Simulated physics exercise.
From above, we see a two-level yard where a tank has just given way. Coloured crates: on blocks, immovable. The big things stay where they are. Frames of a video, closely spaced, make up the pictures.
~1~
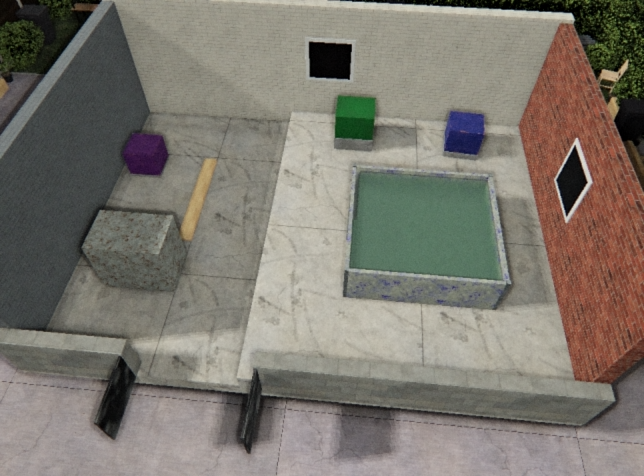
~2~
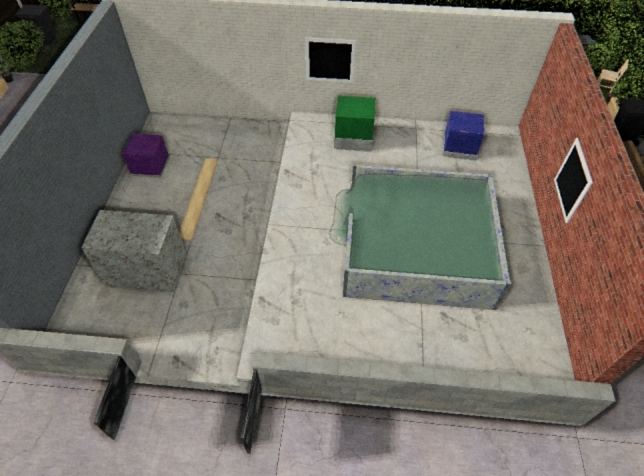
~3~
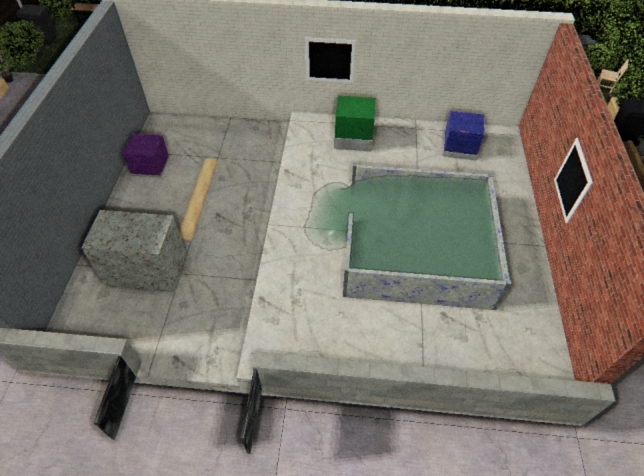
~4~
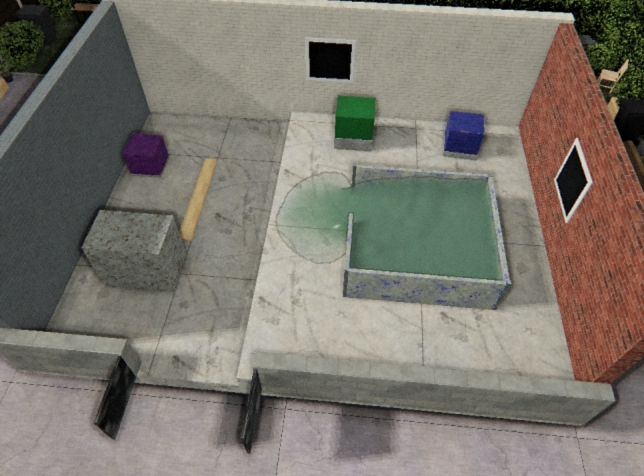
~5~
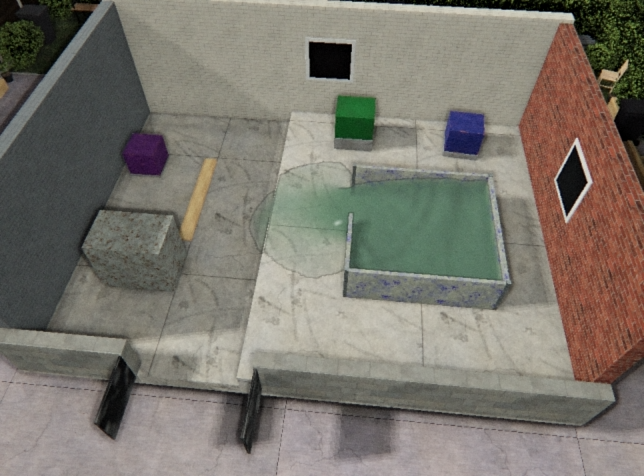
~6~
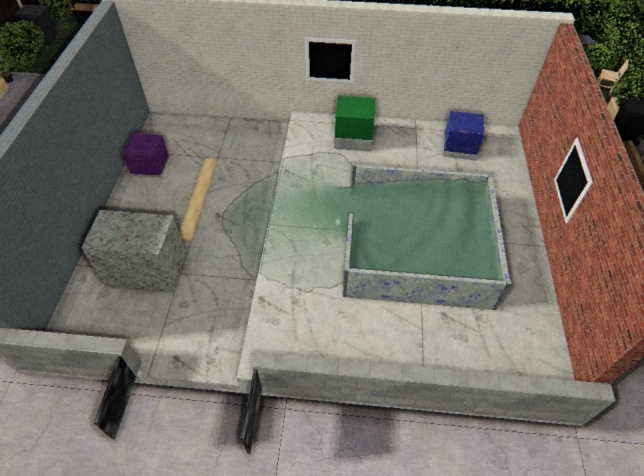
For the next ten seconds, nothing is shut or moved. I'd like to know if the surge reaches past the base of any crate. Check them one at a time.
The green crate is out of reach; the blue crate is out of reach; the purple crate is within reach.
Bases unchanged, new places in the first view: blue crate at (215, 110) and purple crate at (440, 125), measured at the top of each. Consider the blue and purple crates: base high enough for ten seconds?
Put simply, the blue one is flooded and the purple one is never reached.
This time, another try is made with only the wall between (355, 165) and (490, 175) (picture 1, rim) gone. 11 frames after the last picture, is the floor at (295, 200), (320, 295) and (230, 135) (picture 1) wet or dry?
The first point is unwetted, the second unwetted, the third swamped.
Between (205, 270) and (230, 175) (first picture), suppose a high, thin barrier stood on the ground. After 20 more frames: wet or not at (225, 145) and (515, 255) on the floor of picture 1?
In order, I'd call them inundated and bare.
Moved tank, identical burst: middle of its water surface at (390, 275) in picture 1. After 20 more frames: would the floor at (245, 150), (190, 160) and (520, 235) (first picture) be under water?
Results in order - swamped, swamped, left untouched.
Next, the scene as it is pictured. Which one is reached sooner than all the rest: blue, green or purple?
Answer: The crate marked green.
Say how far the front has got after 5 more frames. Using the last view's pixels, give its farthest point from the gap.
(129, 195).
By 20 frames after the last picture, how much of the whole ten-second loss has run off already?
By my reckoning, 10 %.
A moment on, water covers 30 % of the floor; the green crate water round its plinth, the blue crate not reached, the purple crate water round its plinth.
Next, water covers 45 % of the floor; the green crate water round its plinth, the blue crate not reached, the purple crate water round its plinth.
Then, water covers 55 % of the floor; the green crate water round its plinth, the blue crate not reached, the purple crate water round its plinth.
Later, water covers 55 % of the floor; the green crate water round its plinth, the blue crate not reached, the purple crate water round its plinth.
In the end, water covers 55 % of the floor; the green crate stayed above the water, the blue crate stayed above the water, the purple crate was topped.
